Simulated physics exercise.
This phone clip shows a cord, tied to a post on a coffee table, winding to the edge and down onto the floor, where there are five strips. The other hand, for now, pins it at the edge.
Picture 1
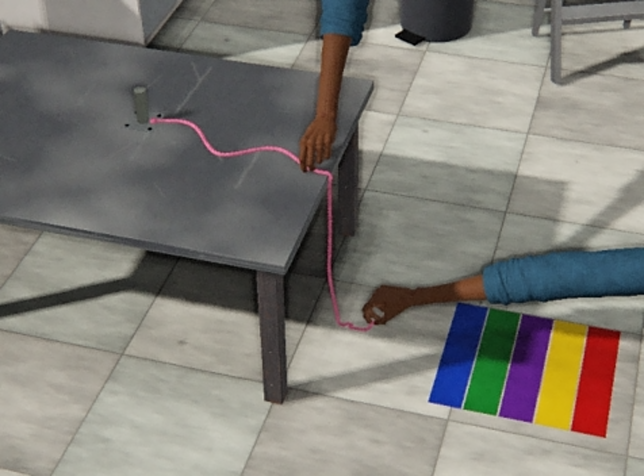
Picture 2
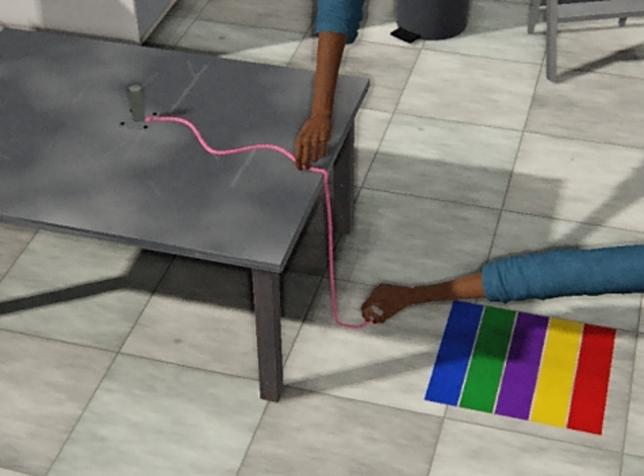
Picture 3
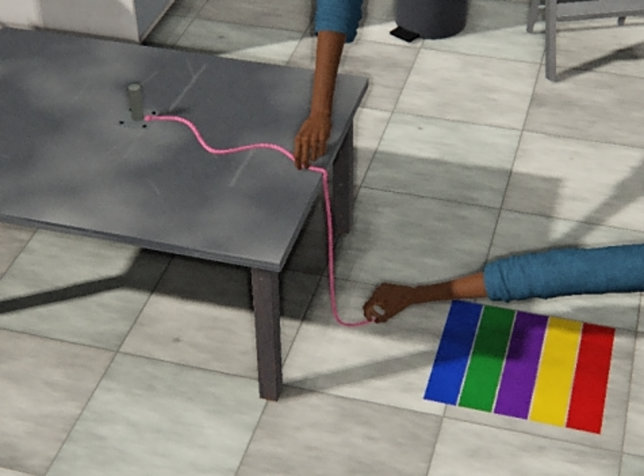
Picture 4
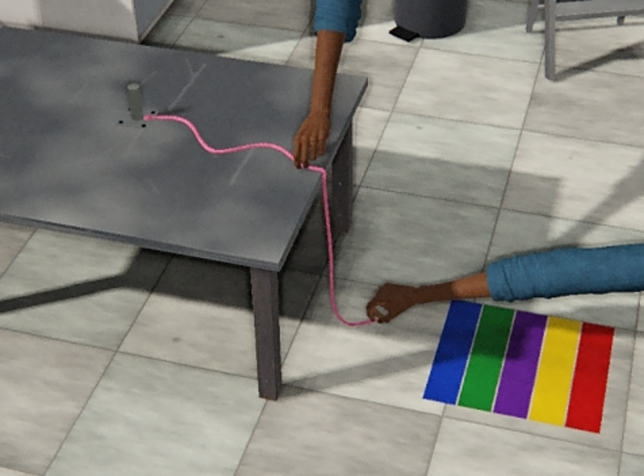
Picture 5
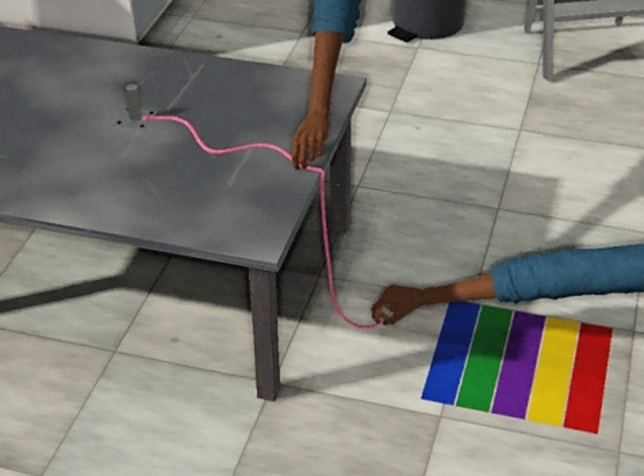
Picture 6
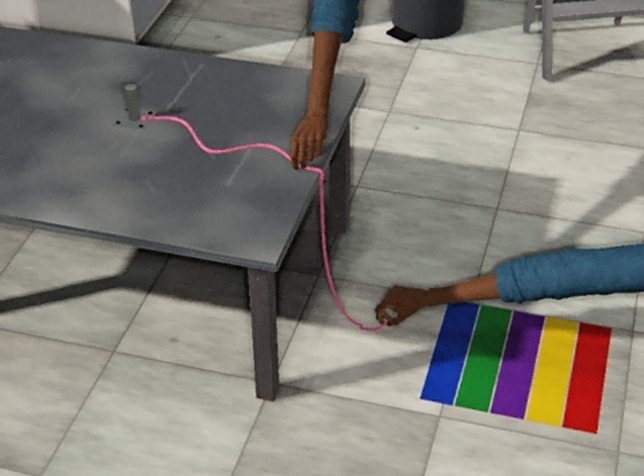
Two brown-skinned arms in blue sleeves hold a pink cord in a pale-tiled room, seen from above at an angle, one hand pinning it at a grey table's edge and the other gripping its end near the floor. The cord winds from a small post at left, beside blue, green, purple, yellow and red strips at lower right. The view shifts very slightly, then the lower hand edges a little rightward, drawing the hanging cord slightly aslant.
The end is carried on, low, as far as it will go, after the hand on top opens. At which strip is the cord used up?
At the purple one.
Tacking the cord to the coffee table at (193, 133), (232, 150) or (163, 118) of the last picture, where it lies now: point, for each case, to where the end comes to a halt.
About (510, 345), (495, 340) and (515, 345).
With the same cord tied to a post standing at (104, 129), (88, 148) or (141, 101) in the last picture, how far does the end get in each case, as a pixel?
In order, it comes out close to (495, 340), (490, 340) and (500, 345).
A little later, end near (450, 334); over blue.
Next, end near (493, 342); over green.
When it is tight, end near (519, 347); over purple. Over purple.
